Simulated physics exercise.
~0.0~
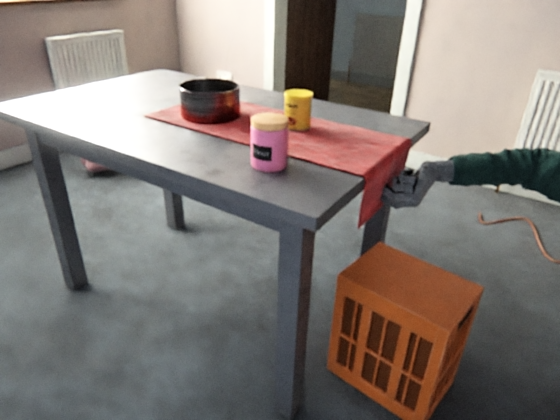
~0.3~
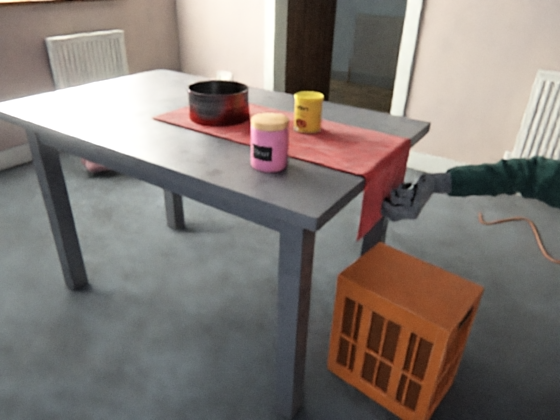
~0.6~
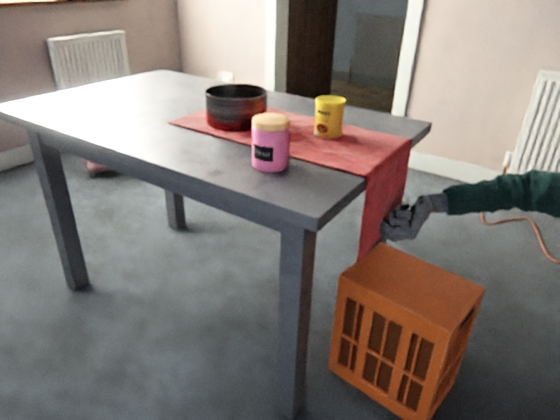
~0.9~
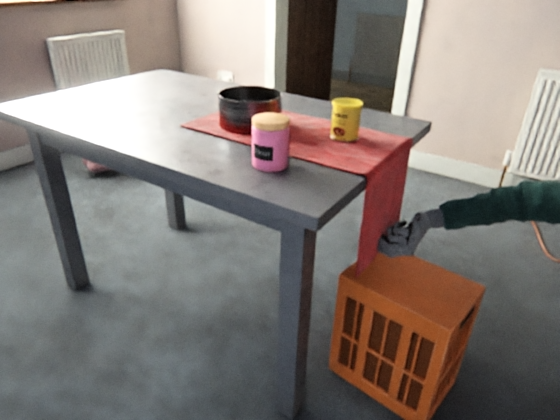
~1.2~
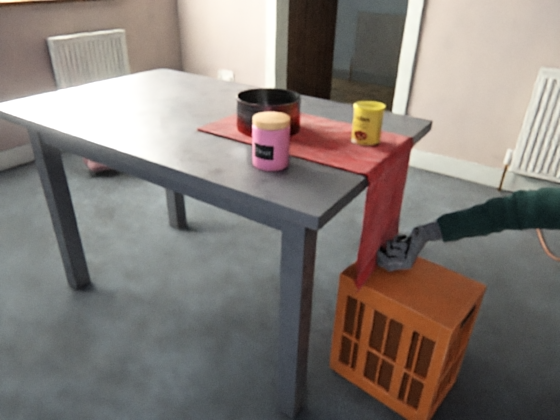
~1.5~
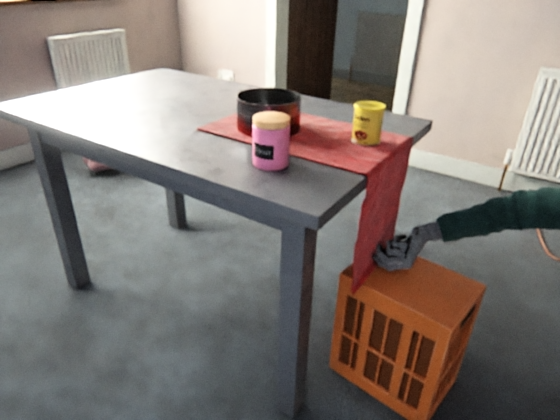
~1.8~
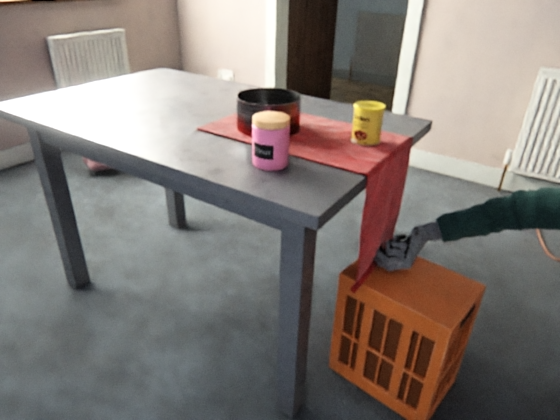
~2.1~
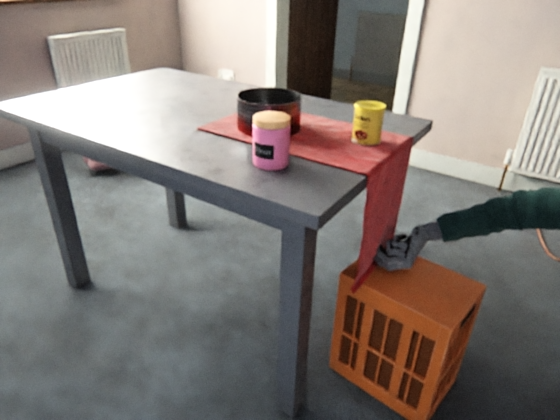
In the video, a gloved hand draws the hanging end of a red hand towel down from a gray table, carrying a yellow tin and a dark pot to the right, until the hem rests on an orange crate; both stay on the table, and the pink jar never moves.
